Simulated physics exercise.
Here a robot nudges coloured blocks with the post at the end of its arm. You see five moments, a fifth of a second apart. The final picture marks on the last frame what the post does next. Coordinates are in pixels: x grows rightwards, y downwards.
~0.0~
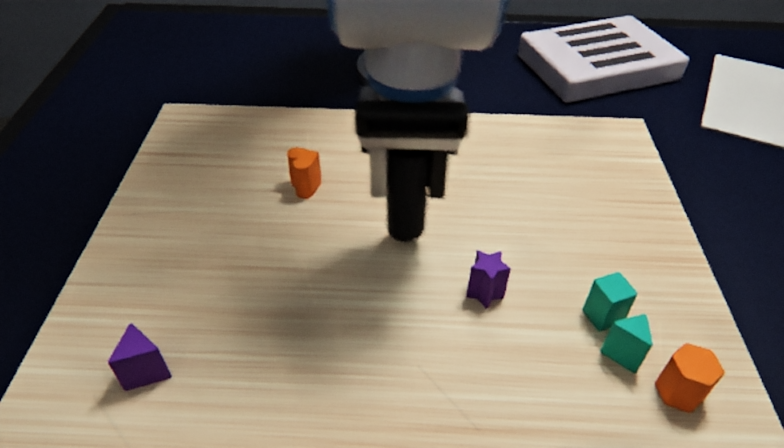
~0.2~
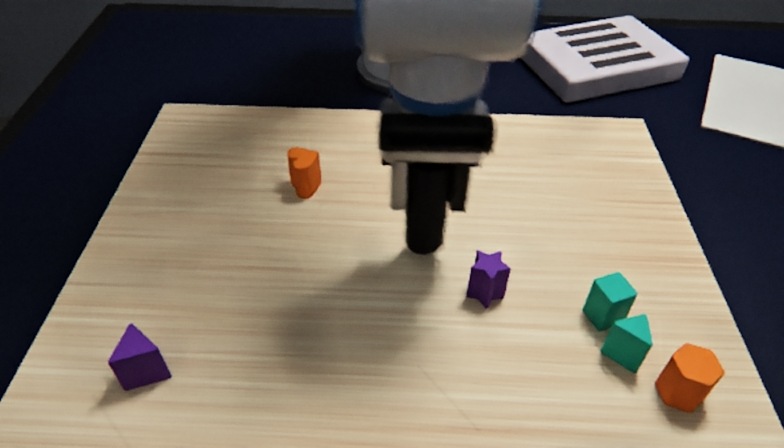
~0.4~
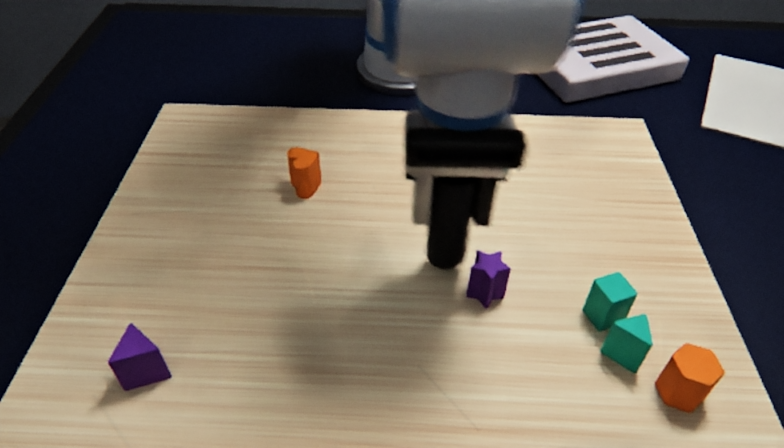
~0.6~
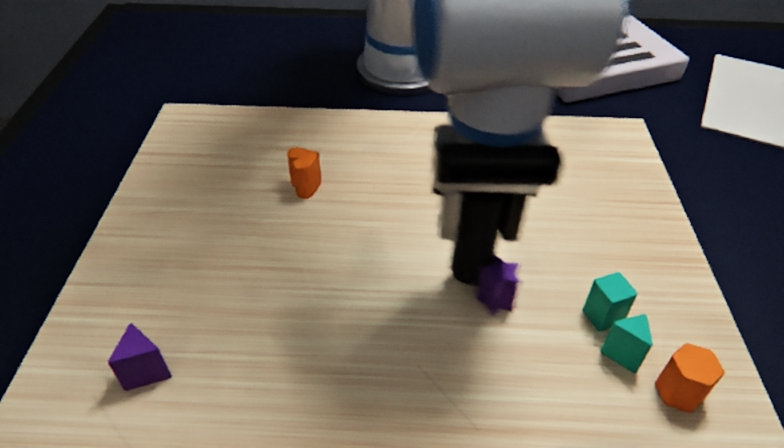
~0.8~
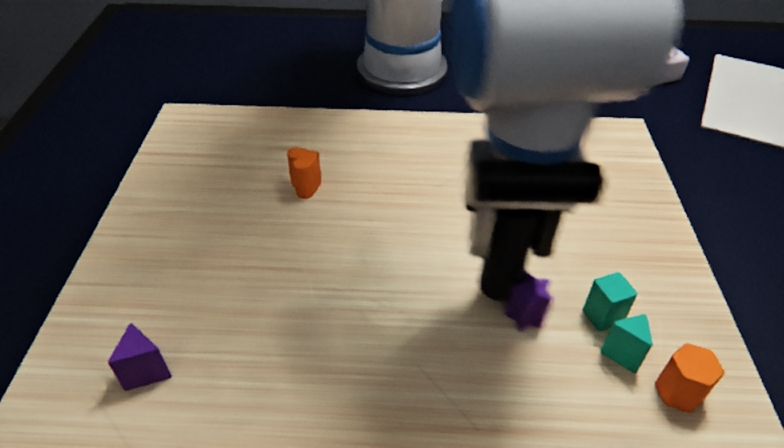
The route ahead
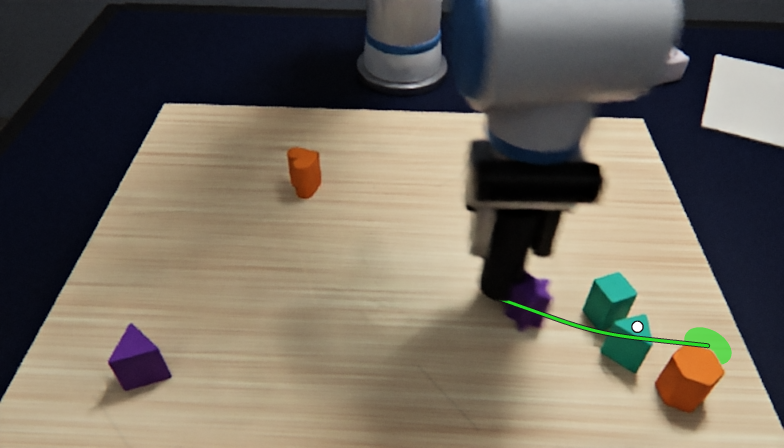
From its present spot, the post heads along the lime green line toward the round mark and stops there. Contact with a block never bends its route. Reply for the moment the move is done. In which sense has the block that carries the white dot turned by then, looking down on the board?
Looking down: Anticlockwise.
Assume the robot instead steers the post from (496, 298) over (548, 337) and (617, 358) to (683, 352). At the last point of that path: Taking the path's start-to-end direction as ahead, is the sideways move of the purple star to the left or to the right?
It will end up to the right.
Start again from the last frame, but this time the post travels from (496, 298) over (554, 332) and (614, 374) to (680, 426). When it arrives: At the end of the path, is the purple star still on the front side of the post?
Going by the path, yes.
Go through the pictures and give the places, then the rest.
The first frame shows post tip at (406, 228); block tops, purple star at (491, 263); turquoise square block at (616, 286); turquoise triangular block at (637, 327); orange hexagon at (699, 363).
The second frame shows post at (424, 241); blocks unchanged.
The third frame shows post at (446, 255); blocks unchanged.
The fourth frame shows post at (471, 269); purple star at (503, 270).
The fifth frame shows post at (499, 285); purple star at (534, 287); turquoise square block at (616, 286); turquoise triangular block at (637, 327); orange hexagon at (699, 363).
Path on the board, from (496, 298) over (563, 321) and (634, 338) to (708, 346); the dot is on the turquoise triangular block.
The first path, step by step. One third of the way, post at (568, 309); purple star at (604, 318), turned 15° clockwise; turquoise triangular block at (642, 328).
Two thirds of the way, post at (641, 325); purple star at (635, 338), turned 70° clockwise; turquoise square block at (664, 284), turned 45° anticlockwise; turquoise triangular block at (670, 344), turned 70° anticlockwise; orange hexagon at (704, 366).
At the end, post at (716, 334); purple star at (635, 338), turned 70° clockwise; turquoise square block at (672, 281), turned 60° anticlockwise; turquoise triangular block at (670, 344), turned 70° anticlockwise; orange hexagon at (705, 366).
